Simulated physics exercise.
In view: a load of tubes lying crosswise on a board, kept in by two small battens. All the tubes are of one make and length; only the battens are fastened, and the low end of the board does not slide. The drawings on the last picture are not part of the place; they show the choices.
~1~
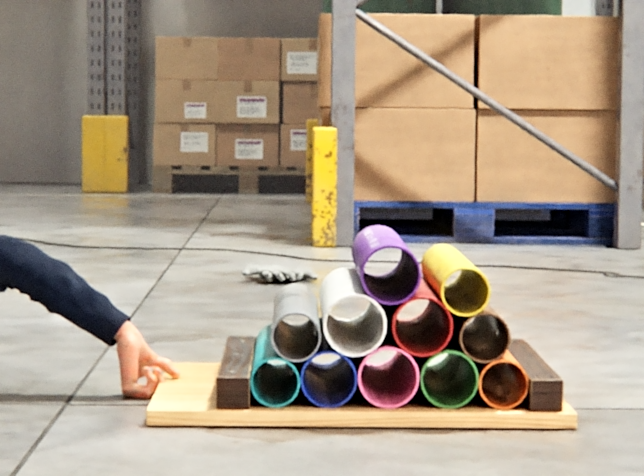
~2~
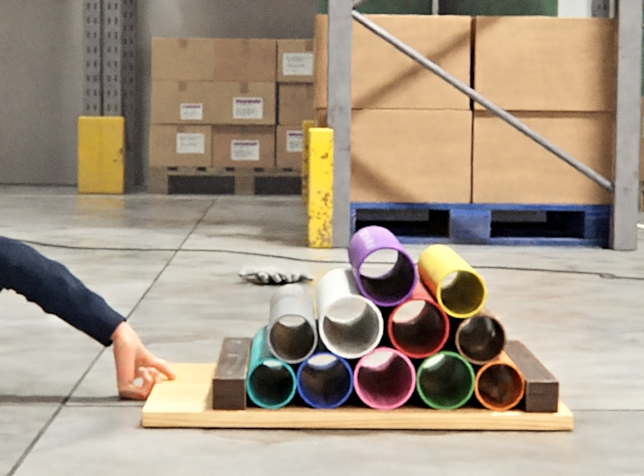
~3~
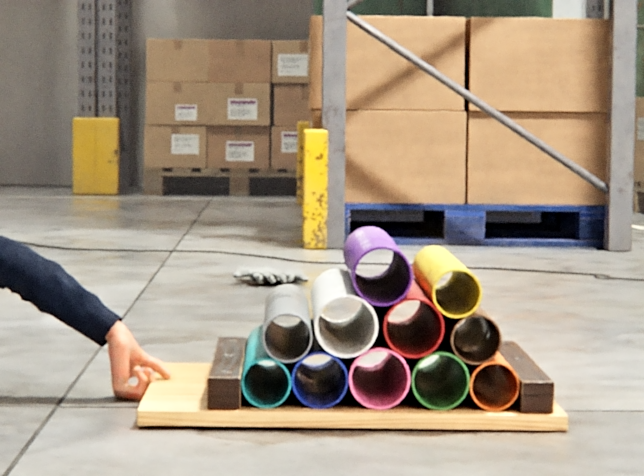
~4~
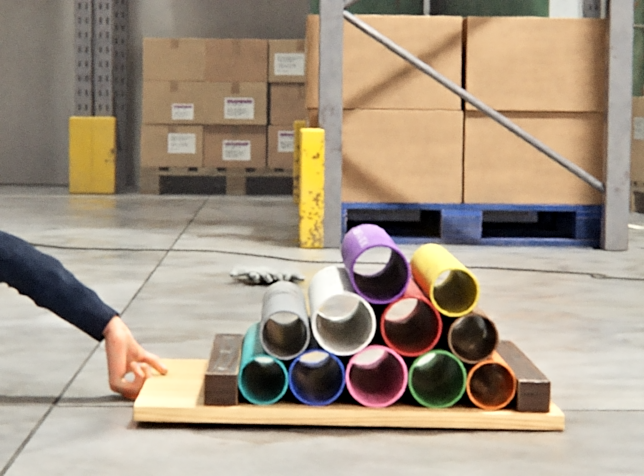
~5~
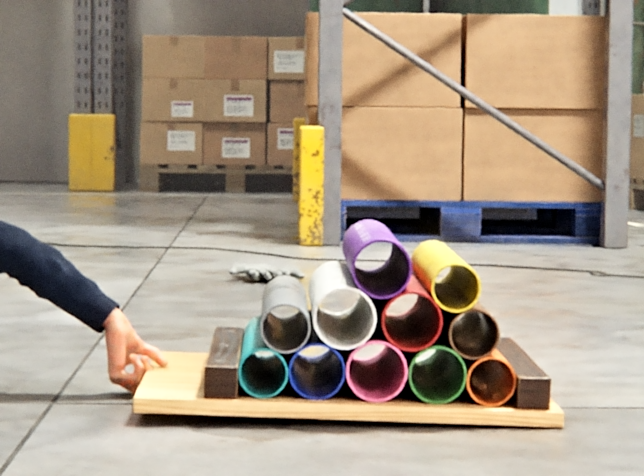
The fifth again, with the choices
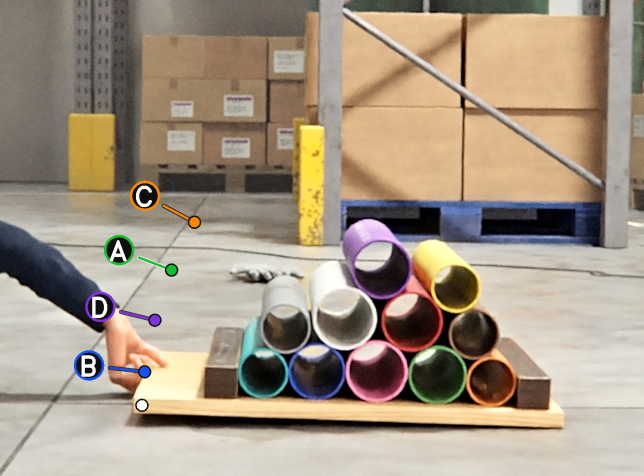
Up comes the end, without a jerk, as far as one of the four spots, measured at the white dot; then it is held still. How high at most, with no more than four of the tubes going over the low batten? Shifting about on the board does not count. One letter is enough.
Lift it to C and no more.
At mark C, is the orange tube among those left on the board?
The orange tube: Yes.
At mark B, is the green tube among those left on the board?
Yes.
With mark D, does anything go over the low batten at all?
No.
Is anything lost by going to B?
No, at B.
On the copy, A at (172, 270); B at (145, 372); C at (194, 222); D at (155, 320); the white dot at (142, 406).
On C. First, board at 20°.
Then, board at 28°.
Finally, board at 28°, four over the low batten (brown, red, purple, yellow).
By contrast, A none over the low batten; B none over the low batten; D none over the low batten.
